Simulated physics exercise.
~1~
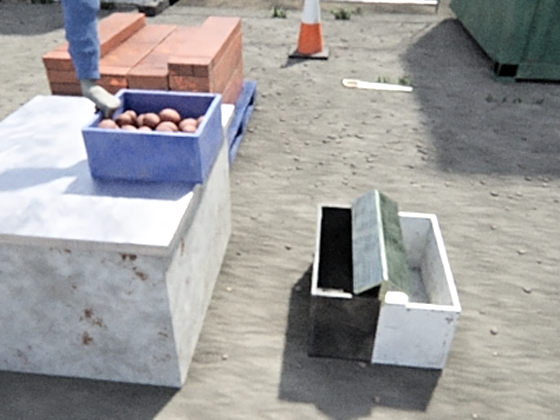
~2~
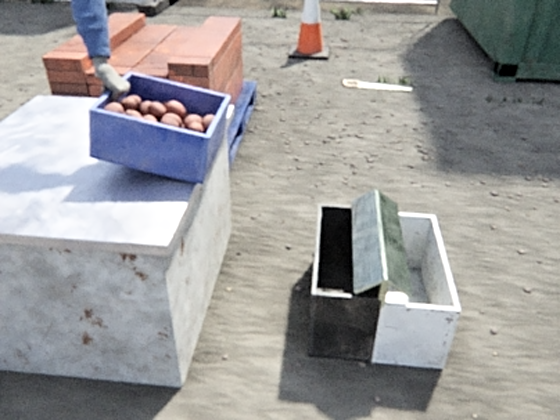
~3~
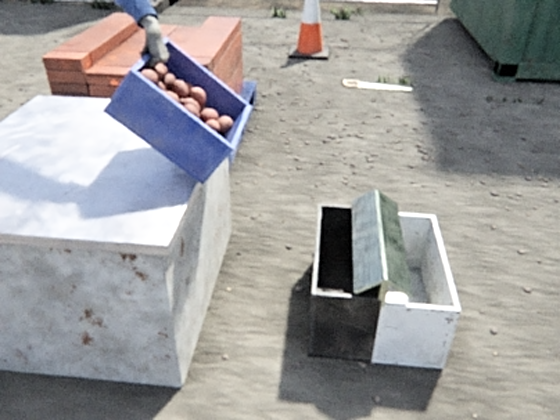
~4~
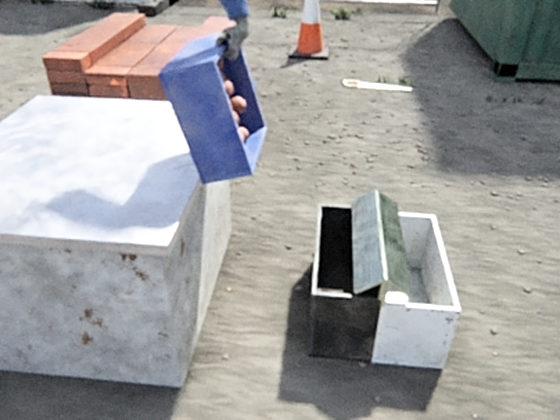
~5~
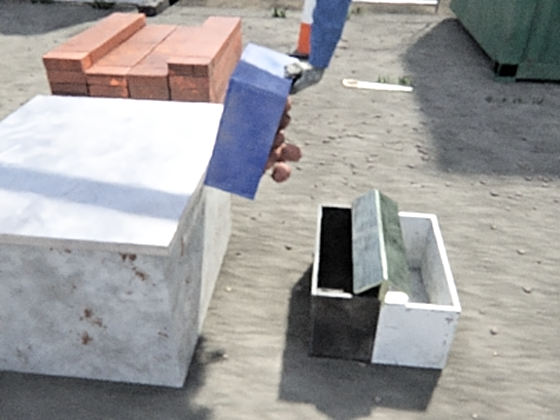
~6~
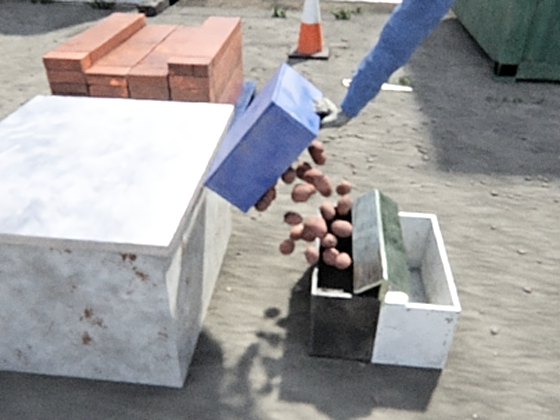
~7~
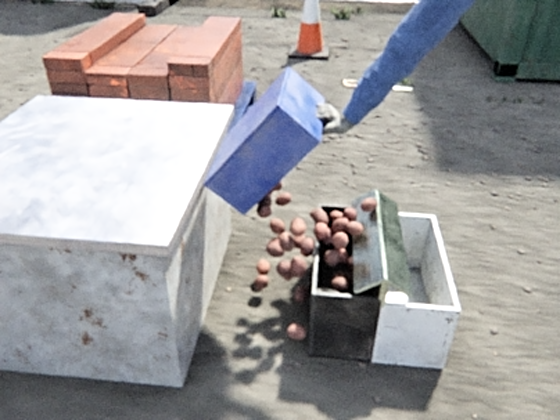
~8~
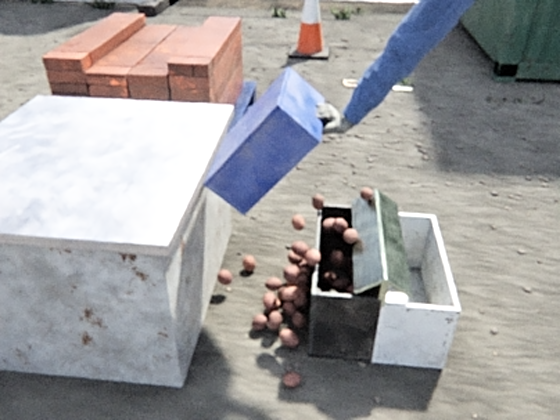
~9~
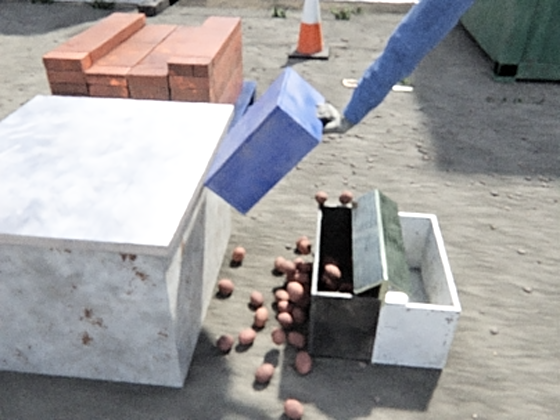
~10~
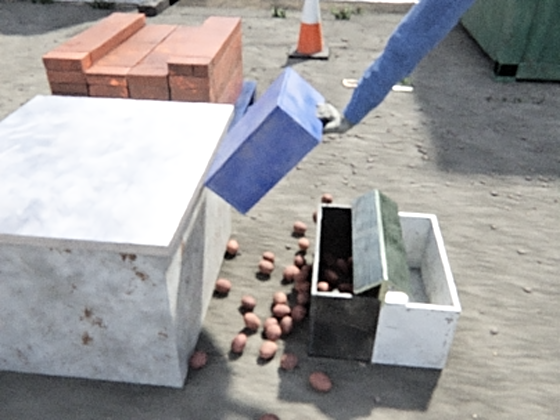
A blue crate full of red potatoes sits at the right edge of a pale, stained bench in a sunlit dirt yard, seen from slightly above. Stacked orange bricks and a traffic cone stand behind, and to the right a black box adjoins a white bin, with a greenish ridge over their shared wall. A blue-sleeved, gloved arm tilts the crate rightward until it tips past upright and potatoes pour out. Some drop into the black box, while others tumble short and roll over the ground. The arm holds the crate upturned as most lie scattered beside the bench, with none visible in the white bin.
